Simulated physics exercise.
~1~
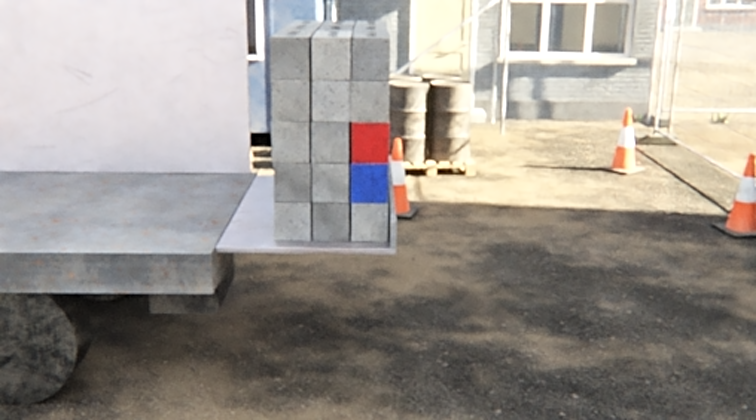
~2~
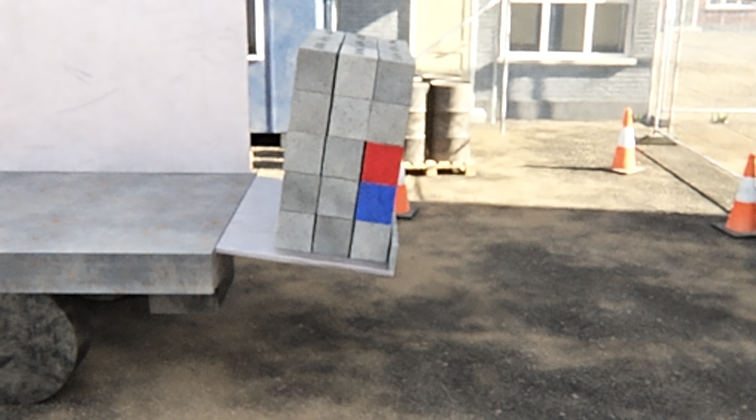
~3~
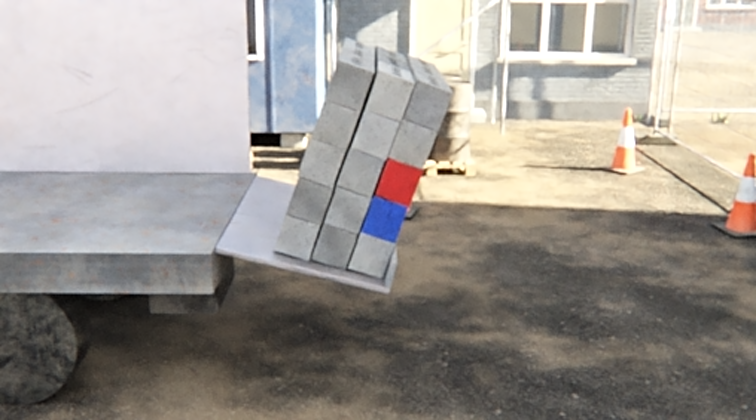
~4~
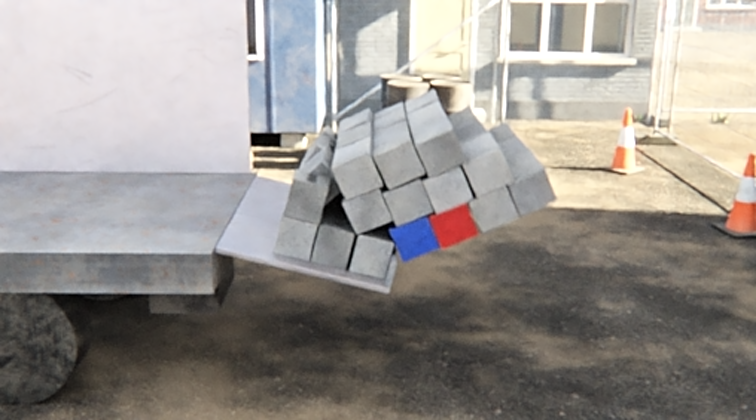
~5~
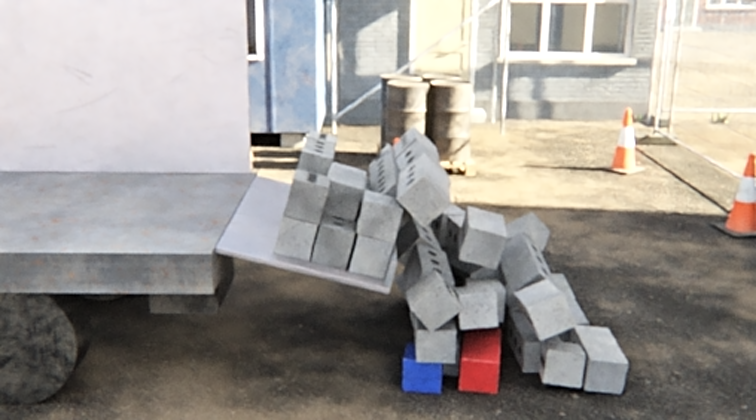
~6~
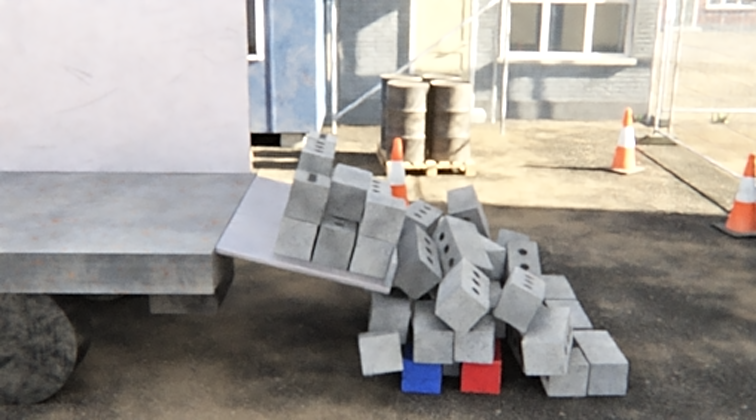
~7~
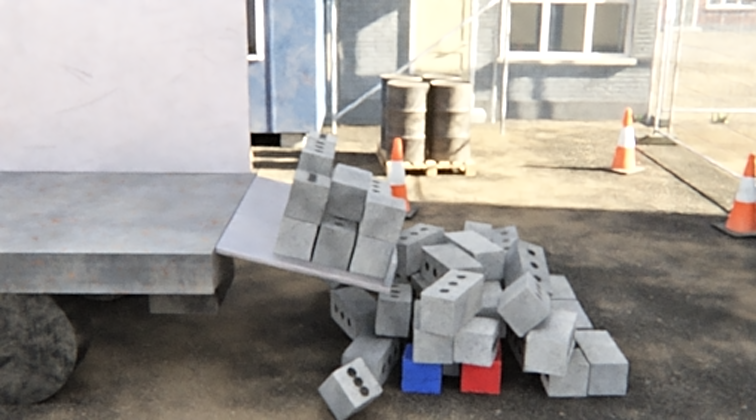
Stack of grey concrete blocks toppling right off a lorry's tilting tail lift, red and blue ones landing beneath the heap, some staying aboard.
